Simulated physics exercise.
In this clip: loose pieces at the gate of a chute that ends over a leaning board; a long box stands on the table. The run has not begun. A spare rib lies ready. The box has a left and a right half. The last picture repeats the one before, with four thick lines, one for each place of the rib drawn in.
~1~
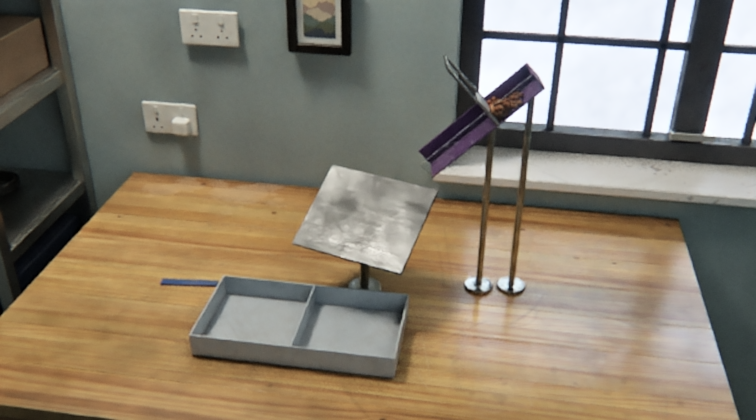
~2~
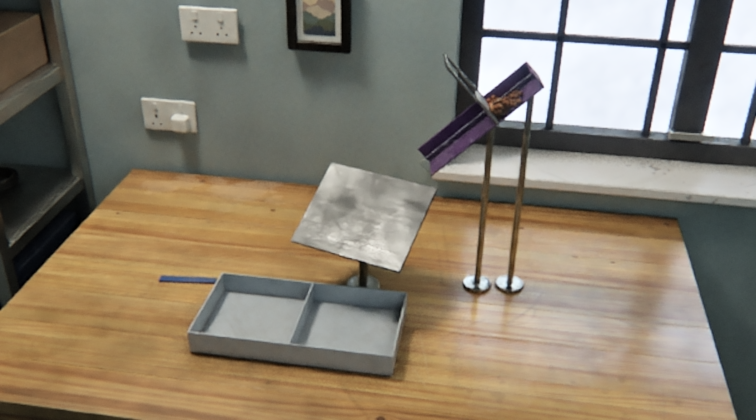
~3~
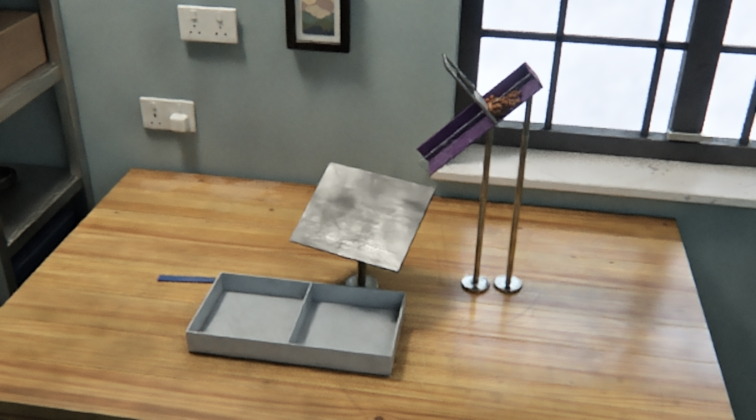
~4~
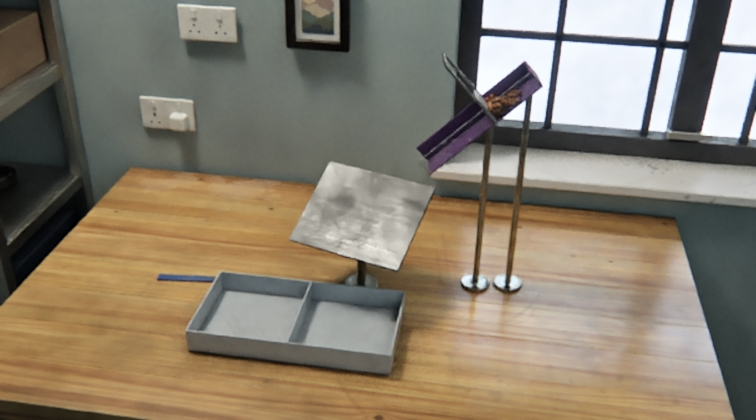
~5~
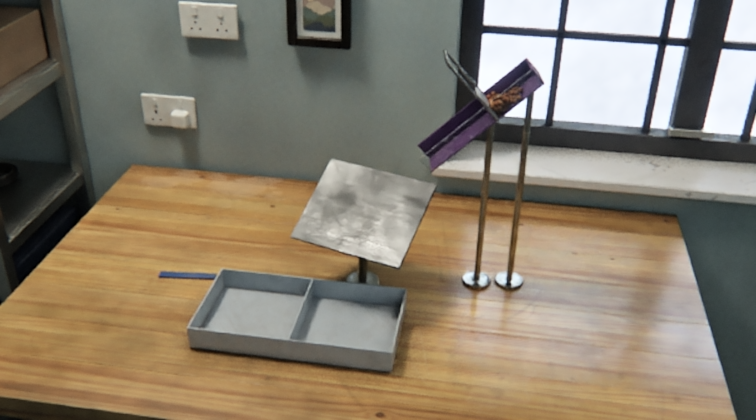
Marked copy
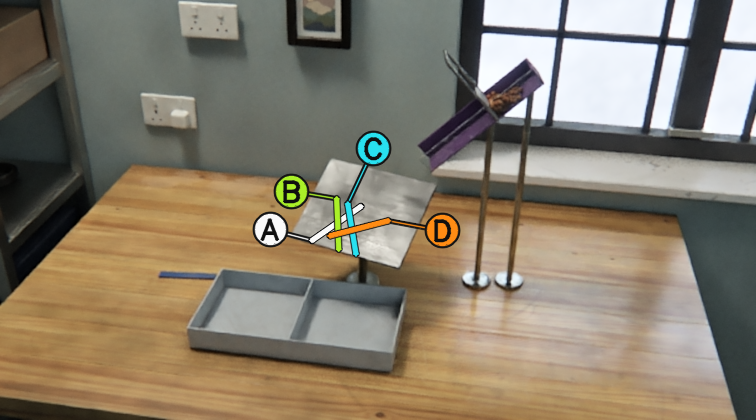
A wooden table held a grey two-part box, a tilted metal board on a stand and a purple chute raised on two thin poles with small brown pieces inside, and nothing noticeably moved.
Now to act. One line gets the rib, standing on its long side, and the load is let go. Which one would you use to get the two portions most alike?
The answer is line A.
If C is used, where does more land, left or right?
Right.
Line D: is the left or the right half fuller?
The left half.
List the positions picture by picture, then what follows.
In the first frame, load behind the gate at (498, 108), cereal balls; lip of the chute at (432, 170), sloping fairly steeply.
In the second frame, middle of the board at (364, 214), tilted fairly steeply; middle of its low edge at (343, 256); of its high edge at (383, 175).
In the third frame, front corners of the box at (186, 331) and (391, 356); front end of its middle wall at (287, 343); gate still shut at (479, 99).
In the fourth frame, middle of the load at (496, 106); lip at (429, 168).
In the fifth frame, middle of the load at (498, 103); lip at (430, 165).
On the marked copy, line A from (361, 206) to (311, 240); line B from (336, 198) to (338, 249); line C from (347, 203) to (355, 253); line D from (388, 220) to (329, 235).
If A is chosen, of what is caught, about half in the left half, about half in the right.
If B is chosen, of what is caught, none in the left half, all in the right.
If C is chosen, of what is caught, a stray few in the left half, nearly all in the right.
If D is chosen, of what is caught, most in the left half, about a quarter in the right.
